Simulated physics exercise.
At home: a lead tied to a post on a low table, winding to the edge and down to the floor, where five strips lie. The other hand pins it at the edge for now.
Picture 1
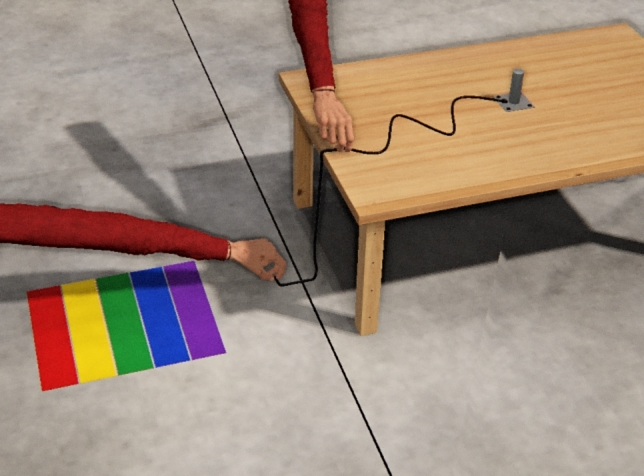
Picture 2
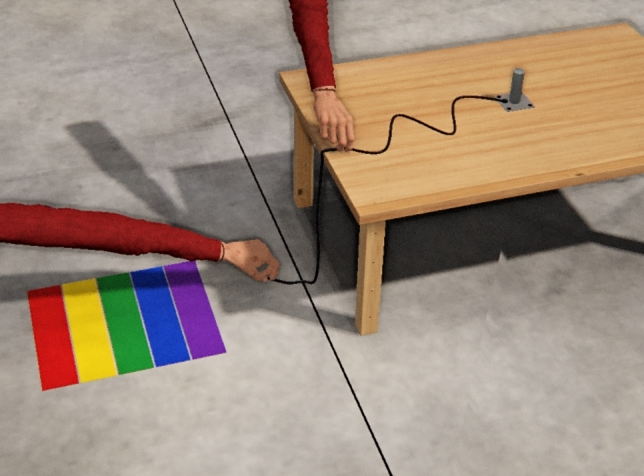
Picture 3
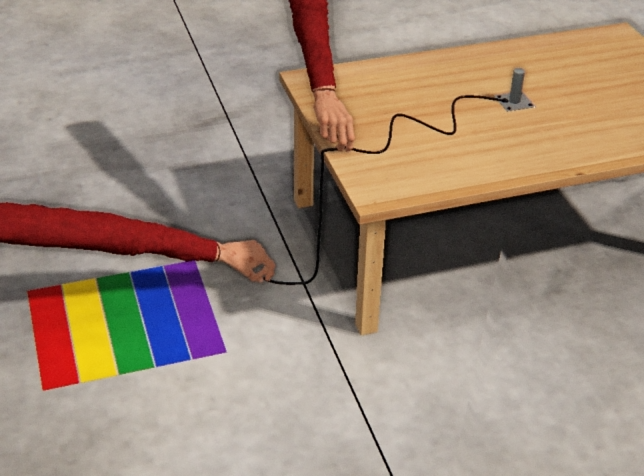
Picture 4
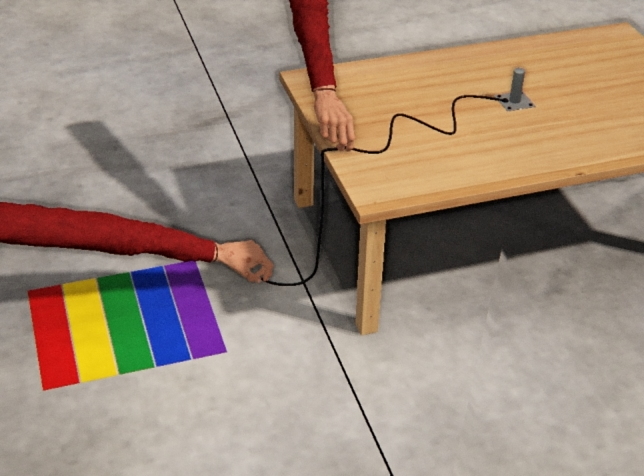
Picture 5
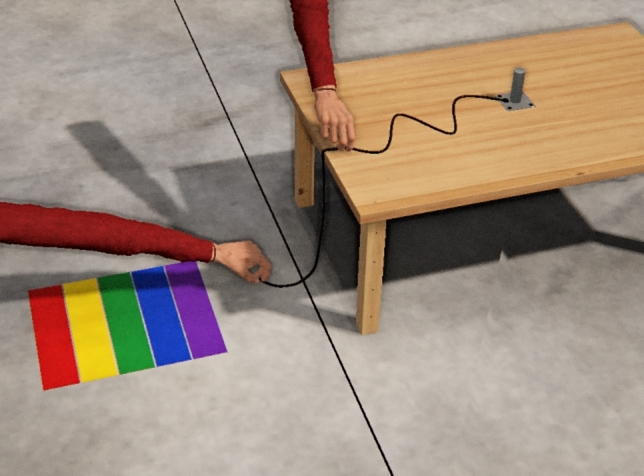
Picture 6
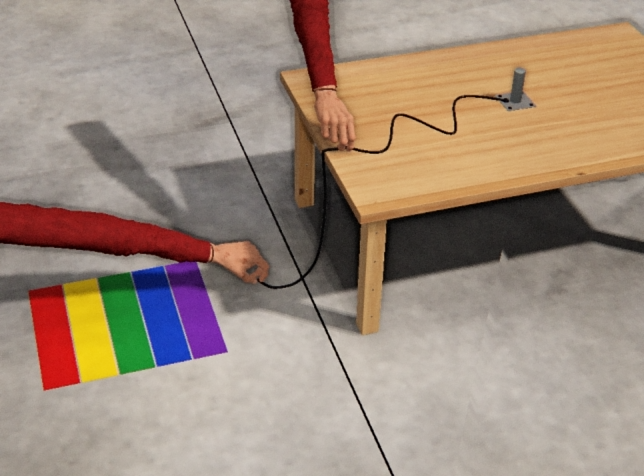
On a concrete floor beside a low wooden table, a red-sleeved hand draws the end of a dark cord slightly left near five coloured strips, then stays almost still, while another hand keeps the cord pressed at the table's edge.
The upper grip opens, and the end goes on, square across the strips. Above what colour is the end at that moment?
It halts on the red strip.
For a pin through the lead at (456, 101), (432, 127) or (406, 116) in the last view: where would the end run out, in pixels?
The places are (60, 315), (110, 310) and (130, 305).
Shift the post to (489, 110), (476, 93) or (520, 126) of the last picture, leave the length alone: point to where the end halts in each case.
The places are (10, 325), (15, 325) and (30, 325).
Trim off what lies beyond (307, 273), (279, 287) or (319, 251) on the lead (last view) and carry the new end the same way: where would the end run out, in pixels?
Near (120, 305), (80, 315) and (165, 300).
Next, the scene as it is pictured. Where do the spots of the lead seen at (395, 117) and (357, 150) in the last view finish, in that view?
Near (339, 140) and (260, 187).
Soon after, end near (123, 306); over green.
After that, end near (76, 315); over yellow.
At the stop, end near (49, 320); over red. Over red.
